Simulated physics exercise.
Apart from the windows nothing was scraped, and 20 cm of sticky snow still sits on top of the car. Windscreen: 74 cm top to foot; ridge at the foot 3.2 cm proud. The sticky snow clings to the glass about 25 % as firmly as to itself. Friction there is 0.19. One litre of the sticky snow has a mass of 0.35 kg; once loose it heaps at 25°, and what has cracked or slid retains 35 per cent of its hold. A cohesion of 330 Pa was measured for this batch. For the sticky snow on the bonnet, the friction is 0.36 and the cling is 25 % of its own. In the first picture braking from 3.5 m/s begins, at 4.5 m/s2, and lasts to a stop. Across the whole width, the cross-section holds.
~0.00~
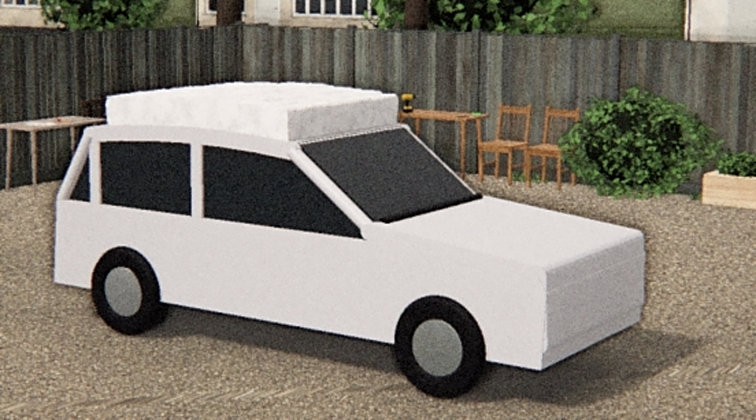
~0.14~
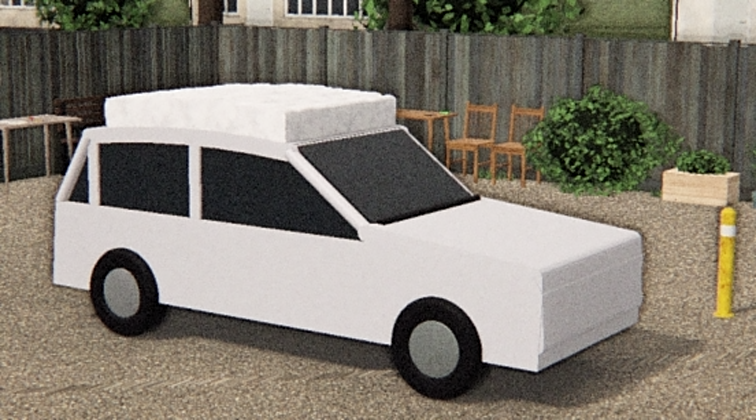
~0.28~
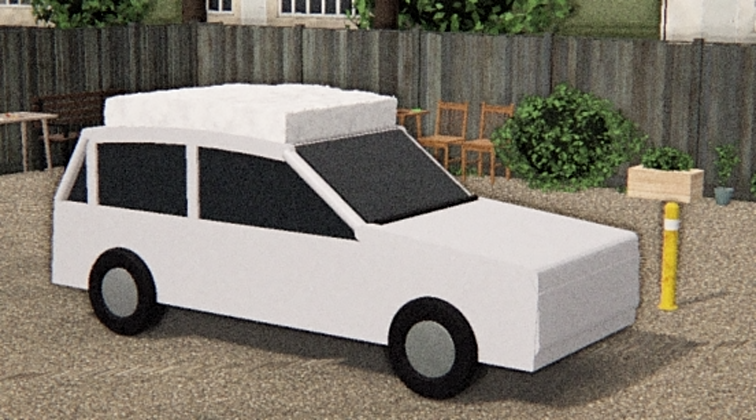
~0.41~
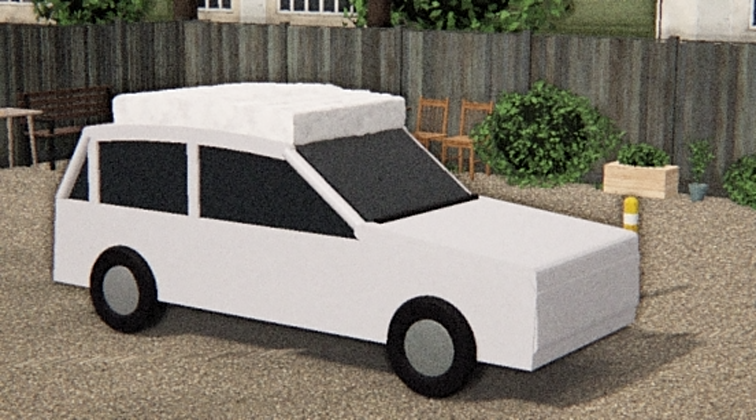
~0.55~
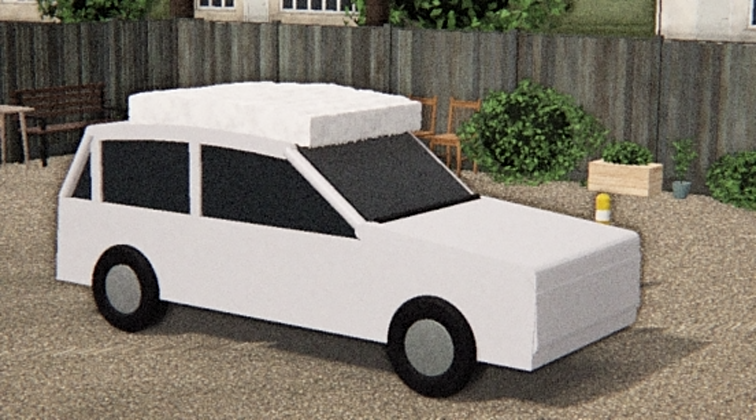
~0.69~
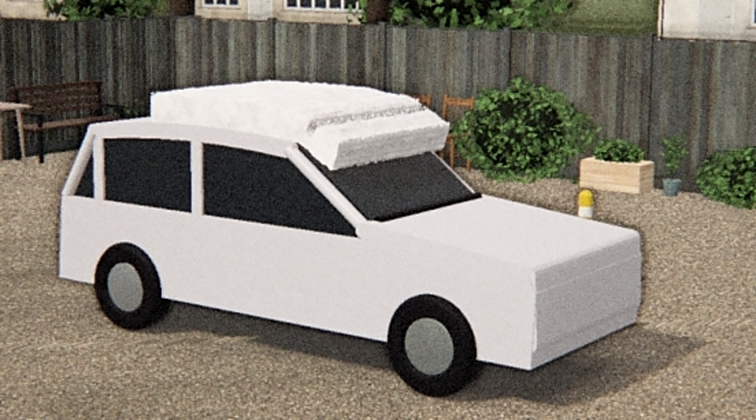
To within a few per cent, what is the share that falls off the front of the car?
36 %.
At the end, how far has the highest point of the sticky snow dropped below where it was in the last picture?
About 45 cm.
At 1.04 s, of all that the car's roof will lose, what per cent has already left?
Share so far: Roughly 70 percent.
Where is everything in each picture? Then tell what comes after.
In the first picture, front end of the sticky snow at (287, 135).
In the second picture, front end of the sticky snow at (285, 137).
In the third picture, front end of the sticky snow at (285, 137), its middle shifted 1.9 cm.
In the fourth picture, front end of the sticky snow at (293, 140), its middle shifted 8.3 cm, 2 % of it past the top of the windscreen, in one piece.
In the fifth picture, front end of the sticky snow at (310, 124), its middle shifted 21 cm, 10 % of it past the top of the windscreen, in one piece.
In the sixth picture, front end of the sticky snow at (339, 141), its middle shifted 39 cm, 22 % of it past the top of the windscreen, cracking.
By 1.04 s, 32 % of the snow is on the roof, 40 % on the glass, 28 % on the bonnet and none has gone off the nose.
By 1.45 s, none of the snow is on the roof, 21 % on the glass, 77 % on the bonnet and 2 % has gone off the nose.
By 1.86 s, none of the snow is on the roof, 6 % on the glass, 76 % on the bonnet and 18 % has gone off the nose.
By 2.28 s, none of the snow is on the roof, 6 % on the glass, 59 % on the bonnet and 35 % has gone off the nose.
By 2.70 s, at the end, none of the snow is on the roof, 6 % on the glass, 58 % on the bonnet and 36 % has gone off the nose.
